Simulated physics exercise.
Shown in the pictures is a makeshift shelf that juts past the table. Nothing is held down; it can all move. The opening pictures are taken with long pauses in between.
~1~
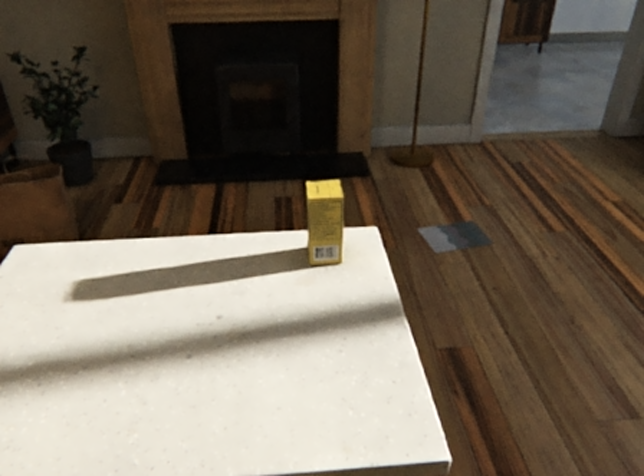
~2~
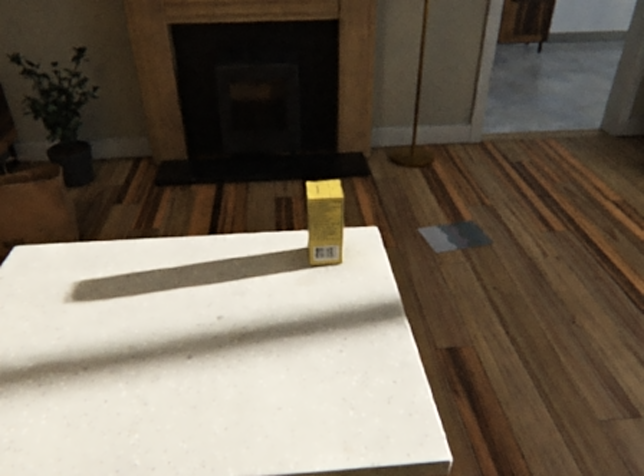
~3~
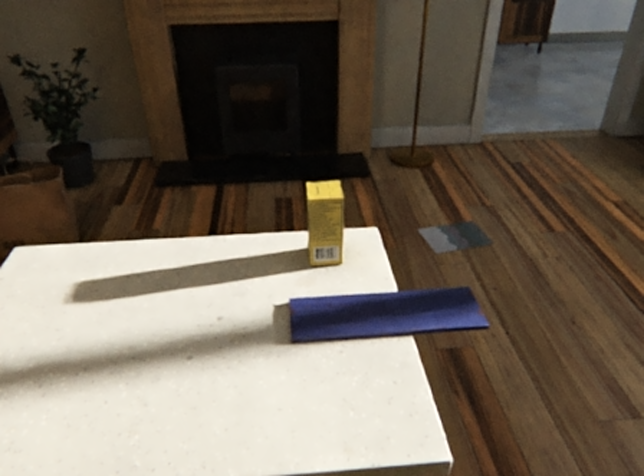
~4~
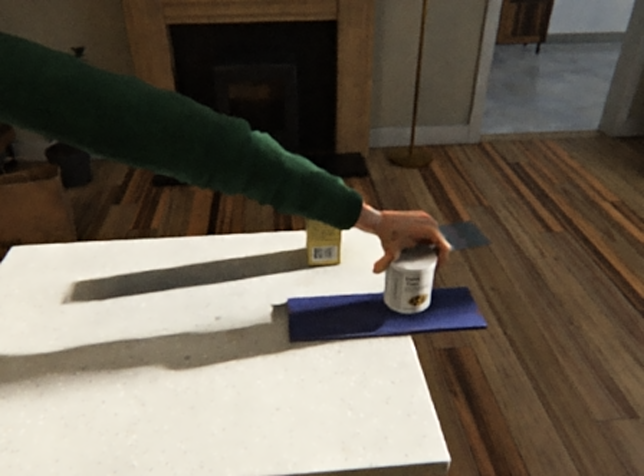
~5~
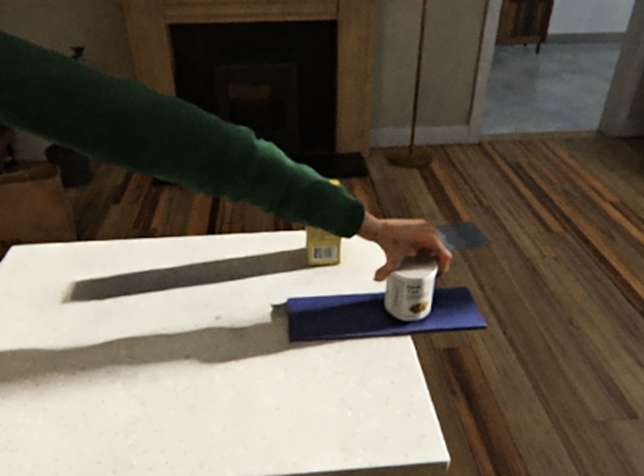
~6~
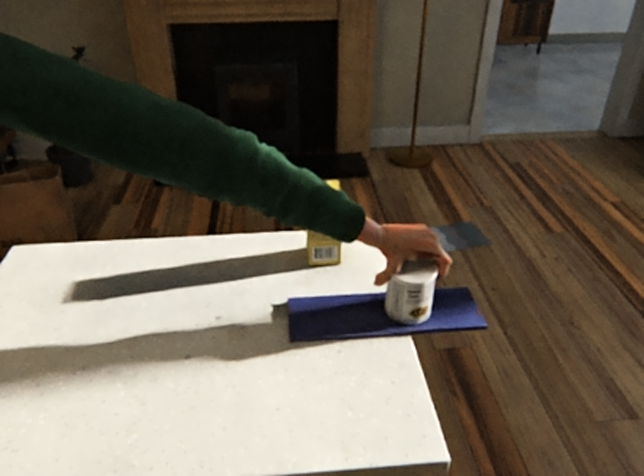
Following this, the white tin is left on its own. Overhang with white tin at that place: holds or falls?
I expect it to stay up.
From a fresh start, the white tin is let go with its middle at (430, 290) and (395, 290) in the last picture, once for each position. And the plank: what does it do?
The first time it drops; the second time it does not fall.
Then, 0.20 s on from there, no change.
Then, 0.60 s on from there, white tin resting near (410, 289).
In the end, all 3 unmoved. At the end, from the last picture's camera, white tin near (410, 289). The plank keeps its balance.
